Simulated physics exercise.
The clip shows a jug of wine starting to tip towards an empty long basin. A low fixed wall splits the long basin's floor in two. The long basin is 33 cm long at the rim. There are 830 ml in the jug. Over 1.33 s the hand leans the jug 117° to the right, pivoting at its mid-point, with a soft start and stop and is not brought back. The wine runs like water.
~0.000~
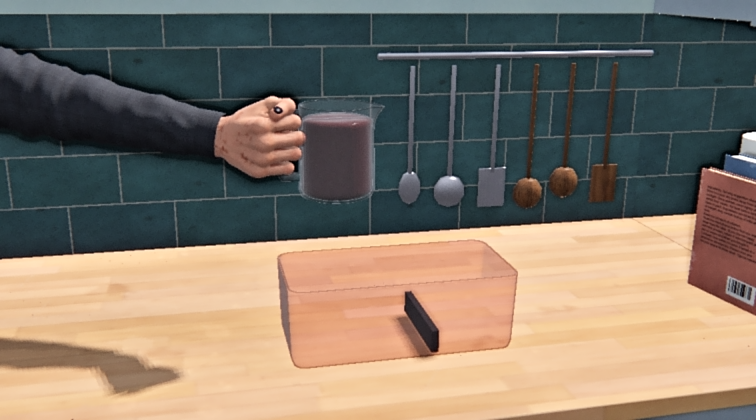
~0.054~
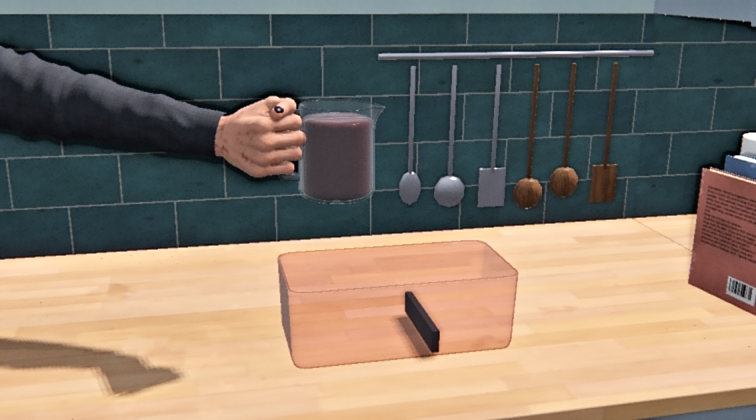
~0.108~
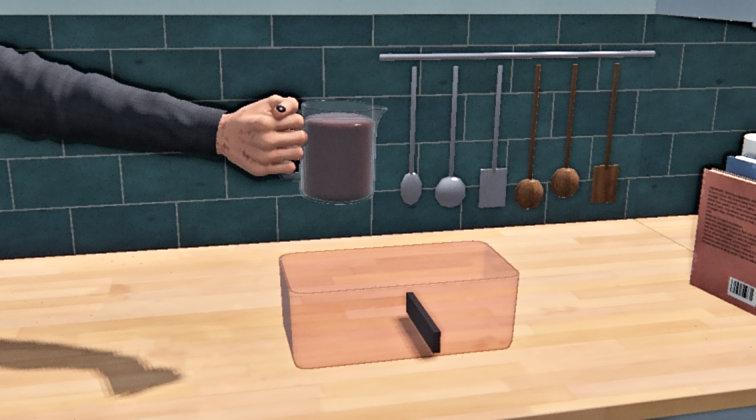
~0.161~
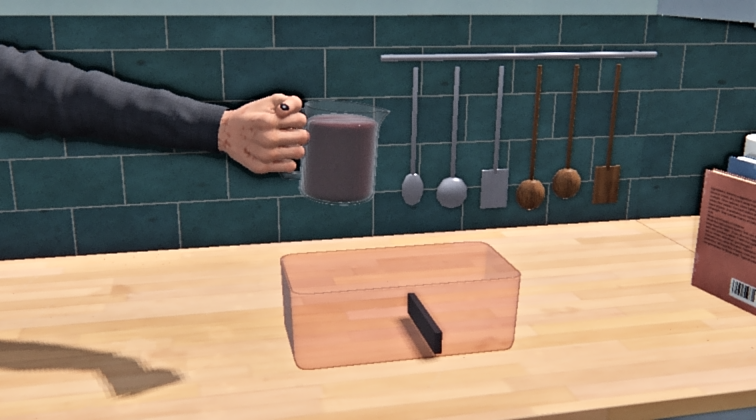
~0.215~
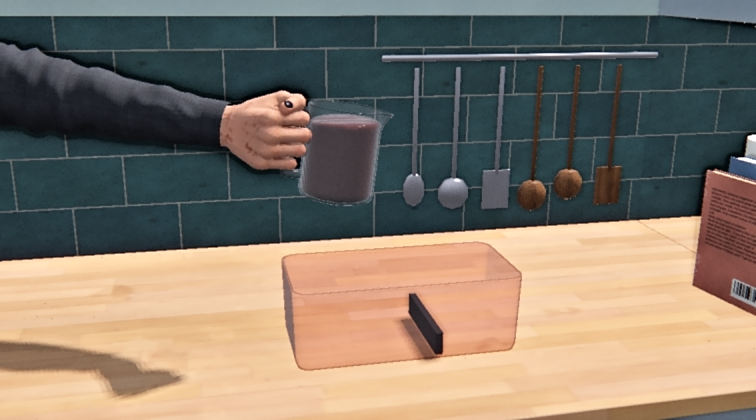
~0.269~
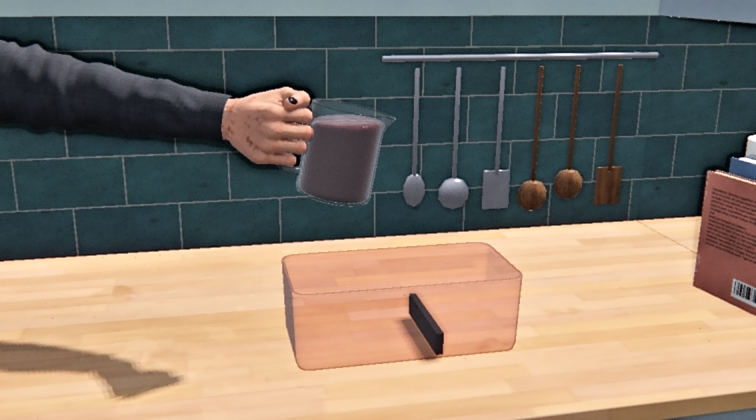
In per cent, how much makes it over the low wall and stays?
The far part has some 67 per cent.
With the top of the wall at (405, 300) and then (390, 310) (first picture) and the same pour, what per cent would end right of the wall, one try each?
In turn about 90 and 90 per cent.
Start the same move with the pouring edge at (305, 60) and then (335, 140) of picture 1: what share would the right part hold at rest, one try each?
In turn about 10 and 10 per cent.
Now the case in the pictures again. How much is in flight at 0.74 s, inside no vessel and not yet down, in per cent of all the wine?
About 16 per cent.
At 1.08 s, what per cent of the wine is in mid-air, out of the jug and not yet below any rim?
Some 22 per cent.
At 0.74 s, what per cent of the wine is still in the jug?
Some 80 per cent.
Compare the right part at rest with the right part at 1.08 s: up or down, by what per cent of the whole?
The share moves up, by some 14 per cent.
After 0.74 s the tilt is 68° and 80 per cent is still to pour, 0 is left of the wall and 4 right of it.
After 1.08 s the tilt is 107° and 22 per cent is still to pour, 3 is left of the wall and 53 right of it.
After 1.44 s the tilt is 117° and 0 per cent is still to pour, 25 is left of the wall and 72 right of it.
After 1.83 s the tilt is 117° and 0 per cent is still to pour, 30 is left of the wall and 68 right of it.
In the end 32 per cent lies left of the wall, 67 right of it and 1 outside.
